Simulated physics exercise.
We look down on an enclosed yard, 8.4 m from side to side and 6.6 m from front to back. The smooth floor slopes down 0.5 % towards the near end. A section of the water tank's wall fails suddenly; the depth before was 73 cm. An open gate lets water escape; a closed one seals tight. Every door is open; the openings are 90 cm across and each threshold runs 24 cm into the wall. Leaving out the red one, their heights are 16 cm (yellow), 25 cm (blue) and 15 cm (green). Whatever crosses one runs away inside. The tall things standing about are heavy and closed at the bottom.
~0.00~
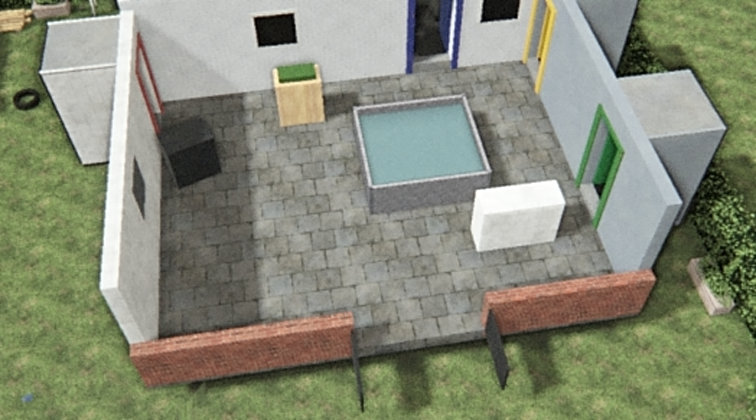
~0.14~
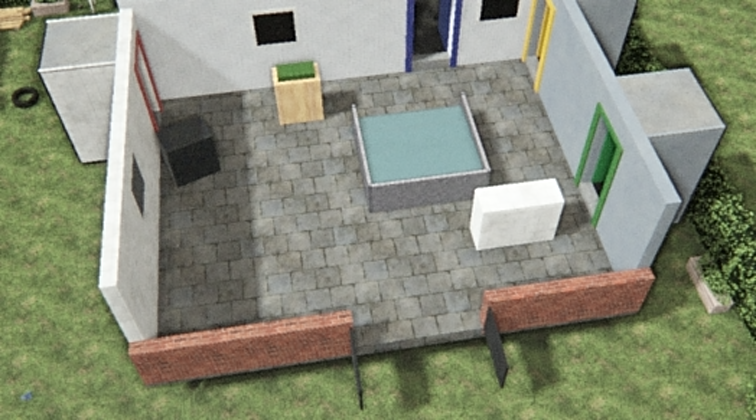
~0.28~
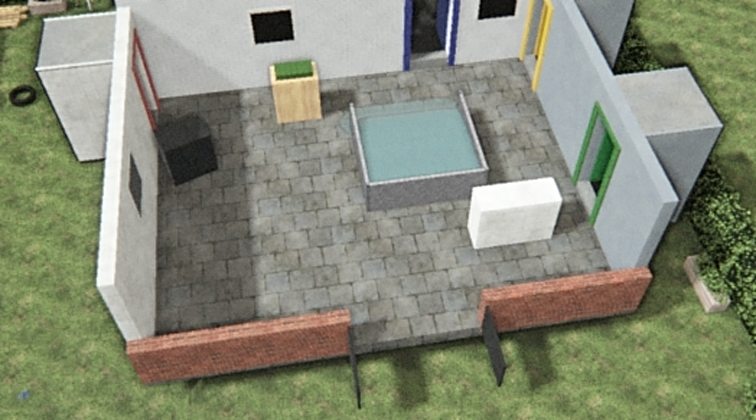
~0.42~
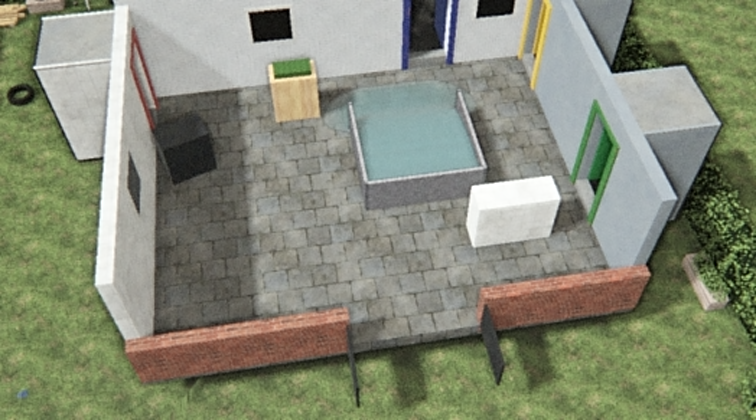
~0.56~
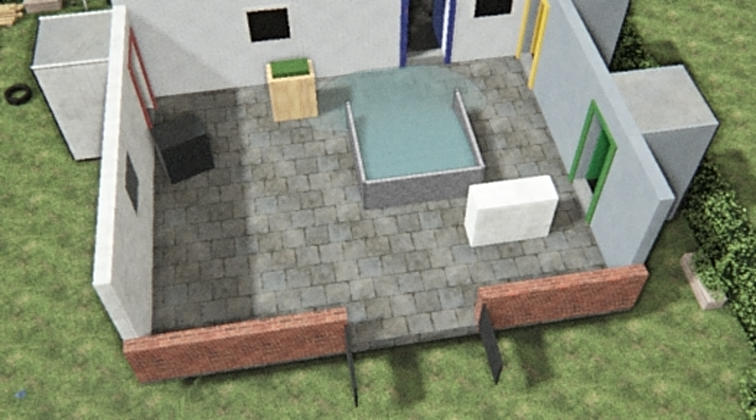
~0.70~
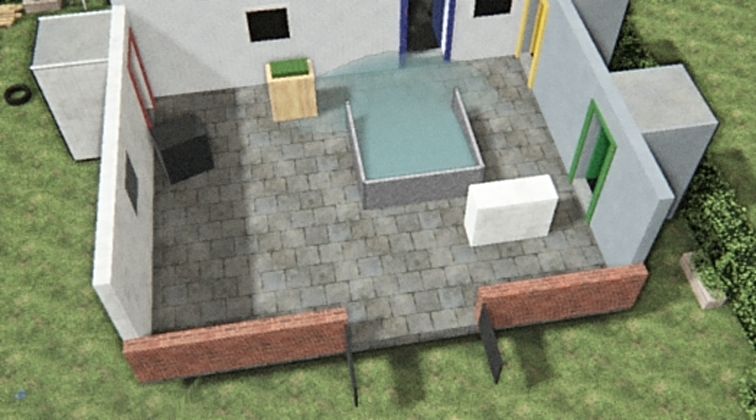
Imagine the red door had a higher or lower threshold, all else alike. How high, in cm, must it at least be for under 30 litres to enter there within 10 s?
About 20 cm.
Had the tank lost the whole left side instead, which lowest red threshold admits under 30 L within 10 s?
Some 23 cm.
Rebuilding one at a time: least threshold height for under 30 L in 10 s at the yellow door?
Roughly 32 cm at yellow.
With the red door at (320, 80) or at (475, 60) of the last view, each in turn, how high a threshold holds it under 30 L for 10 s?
Roughly 27 and 14.5 cm.
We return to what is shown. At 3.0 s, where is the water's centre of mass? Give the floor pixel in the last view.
Near (384, 112).
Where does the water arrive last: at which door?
Last comes the green one.
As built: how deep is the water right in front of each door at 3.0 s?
Depths in cm: Yellow 34, blue 25, red 23, green 0.
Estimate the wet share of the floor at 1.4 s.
Near 15 per cent is wet.
After 1.4 s water covers 15 % of the floor, deepest (51 cm) near (385, 73); it has not reached the red door.
After 3.0 s water covers 35 % of the floor, deepest (34 cm) near (514, 58); 23 cm at the red door, 43 litres in over its 8 cm threshold.
After 10.0 s water covers 95 % of the floor, deepest (11 cm) near (288, 341); 6 cm at the red door, 219 litres in over its 8 cm threshold.
At the red door as built, the water arrived by 2.4 s and peaked near 25 cm at 3.2 s.
With a threshold of 17 cm, 58 litres would have come in within the 10 s; with 22.5 cm, 16 litres. So under 30 litres takes about 20 cm.
